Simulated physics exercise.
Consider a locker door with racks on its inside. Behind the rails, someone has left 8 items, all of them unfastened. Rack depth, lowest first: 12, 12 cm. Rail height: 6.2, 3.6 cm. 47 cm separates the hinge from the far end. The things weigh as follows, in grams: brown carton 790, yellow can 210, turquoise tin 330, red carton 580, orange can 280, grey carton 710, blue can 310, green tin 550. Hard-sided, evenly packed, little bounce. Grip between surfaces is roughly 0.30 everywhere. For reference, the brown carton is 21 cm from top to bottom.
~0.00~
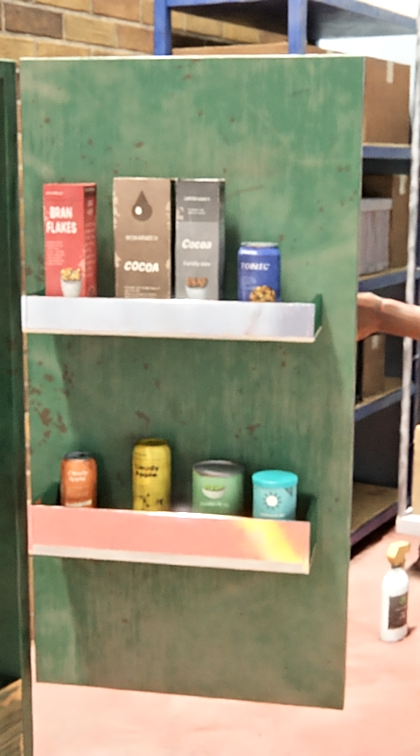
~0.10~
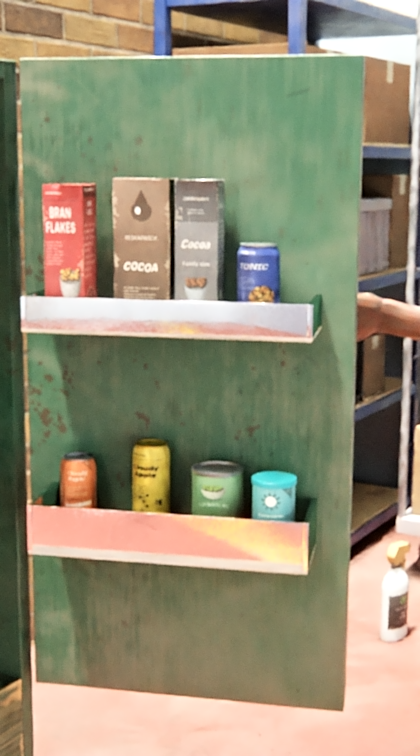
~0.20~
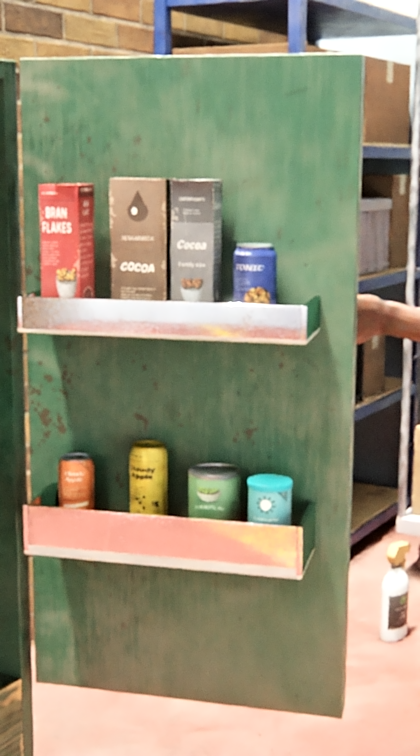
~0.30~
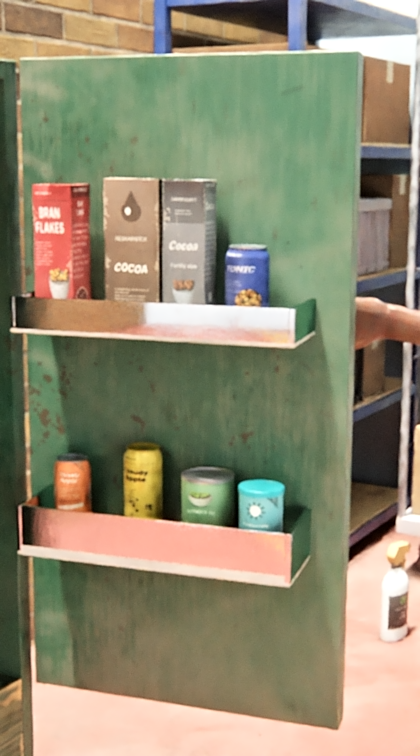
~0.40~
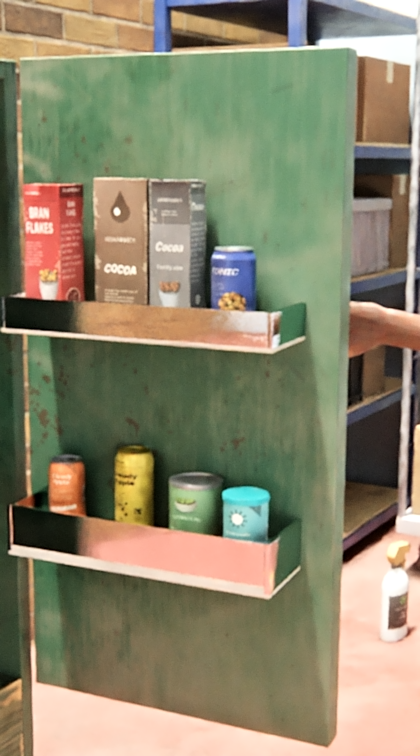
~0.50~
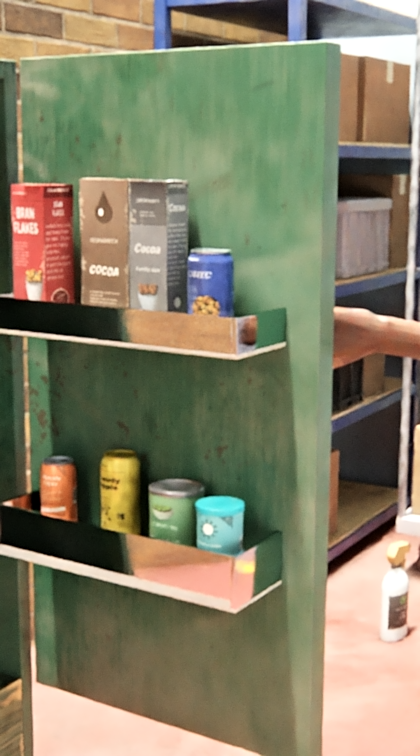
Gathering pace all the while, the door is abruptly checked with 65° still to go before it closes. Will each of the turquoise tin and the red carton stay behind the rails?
As I see it, my guess is the turquoise tin is retained, my guess is the red carton is retained.
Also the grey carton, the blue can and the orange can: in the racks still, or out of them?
The grey carton finishes out of the racks; the blue can ends behind the rails; the orange can is still behind the rails.
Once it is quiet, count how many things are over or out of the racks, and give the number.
Total: 1.
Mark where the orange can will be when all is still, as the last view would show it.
Resting point, approx. (28, 500) px.
After 0.70 s, door 66° open.
After 0.90 s, door 65° open; grey carton 16° off upright; brown carton moved 3 cm; blue can moved 3 cm.
After 1.40 s, door 65° open; grey carton now out of the racks; yellow can moved 3 cm; blue can moved 3 cm.
After 1.60 s, door 65° open; yellow can moved 3 cm; blue can moved 3 cm; green tin moved 3 cm.
In the end (1.9 s), out of the racks, grey carton; the other 7 under 5 cm from the start. In the last view, turquoise tin near (108, 567).
